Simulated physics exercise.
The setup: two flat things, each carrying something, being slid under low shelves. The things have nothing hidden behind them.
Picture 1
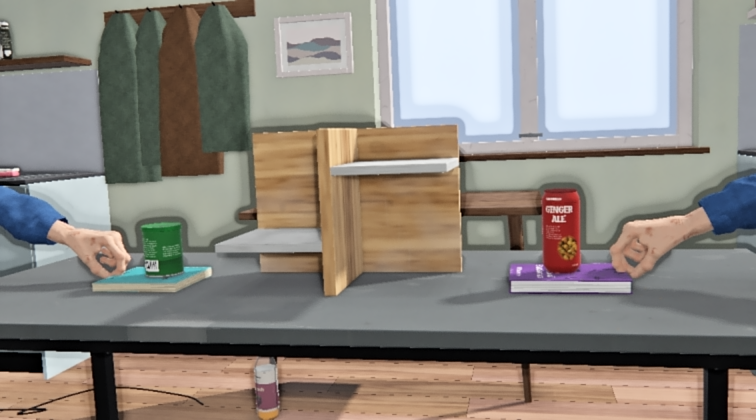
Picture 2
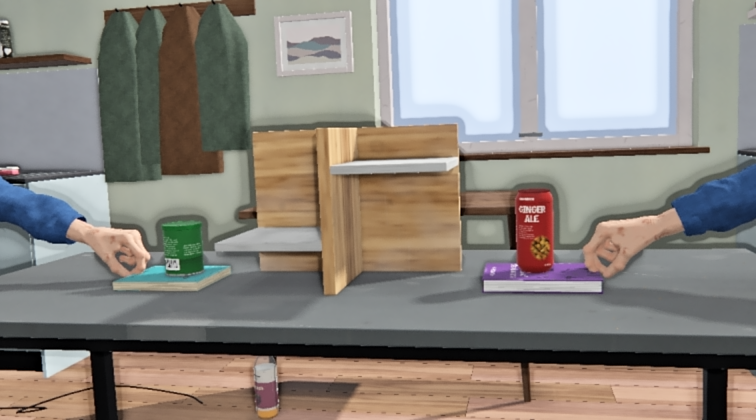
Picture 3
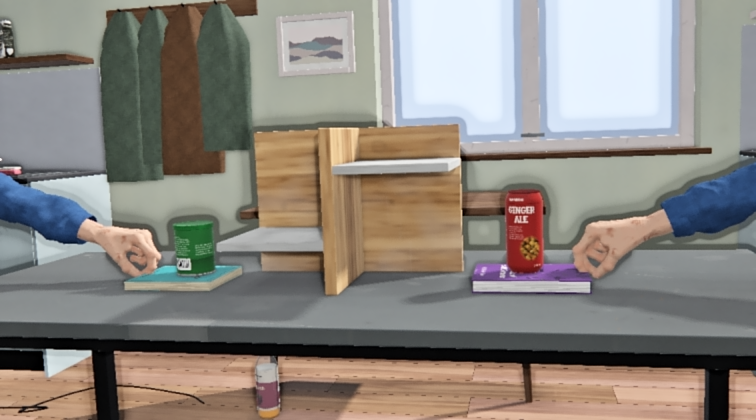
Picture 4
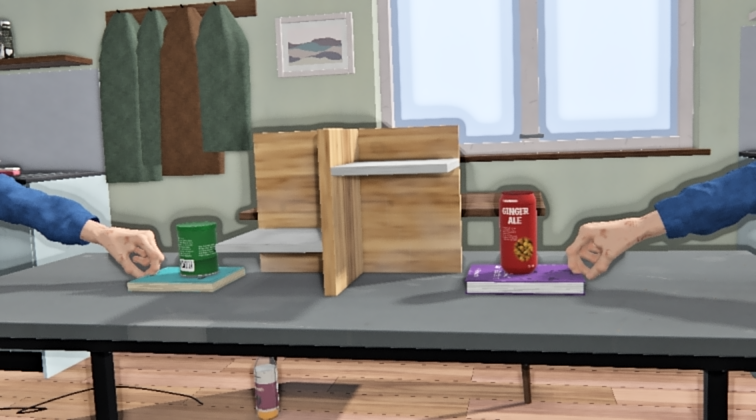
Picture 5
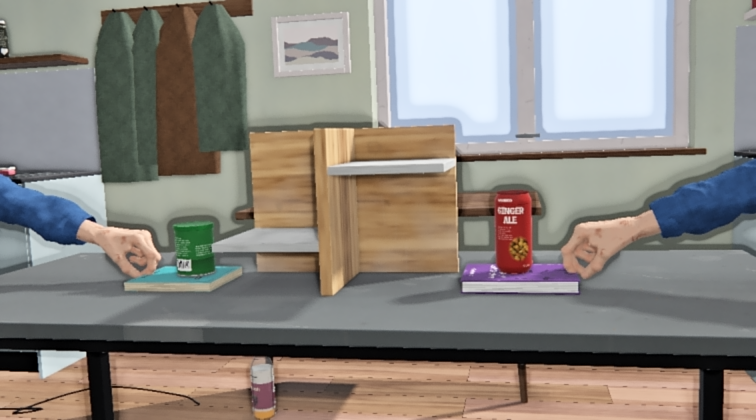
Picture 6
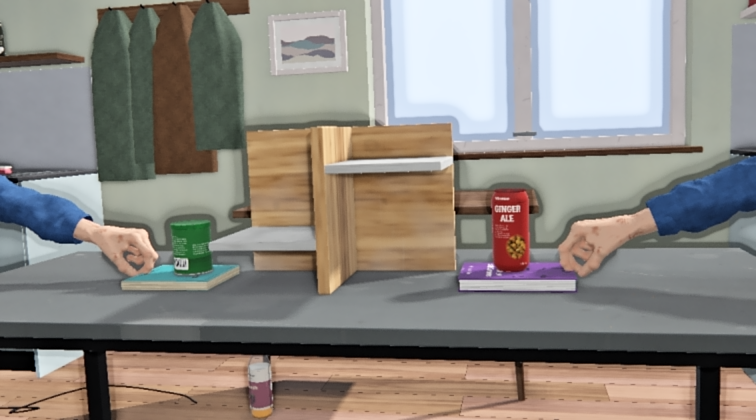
A turquoise book carrying a green pot and a purple book carrying a red ginger ale can slide inward across a gray table, pushed by a hand on each side toward the wooden shelf unit between them. The movement is short and slows, and then both books barely shift.
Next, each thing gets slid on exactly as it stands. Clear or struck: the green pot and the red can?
Here the green pot strikes the shelf, the red can clears the shelf.
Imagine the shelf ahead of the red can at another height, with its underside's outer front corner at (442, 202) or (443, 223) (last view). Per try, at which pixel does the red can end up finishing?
I'd expect it to end near (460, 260) and near (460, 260), respectively.
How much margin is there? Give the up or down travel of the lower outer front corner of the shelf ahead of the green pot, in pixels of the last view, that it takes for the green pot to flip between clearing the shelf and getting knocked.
About 20 pixels, upward.
Then, 1.44 s past the last view, green pot pushed back on its carrier near (213, 248); red can riding along near (438, 231).
Then, 1.88 s past the last view, green pot leaning 44° off how it started near (211, 250); red can riding along near (412, 231).
Finally, the green pot gets scraped off its spot, near (190, 263); the red can rides in untouched, near (392, 232).
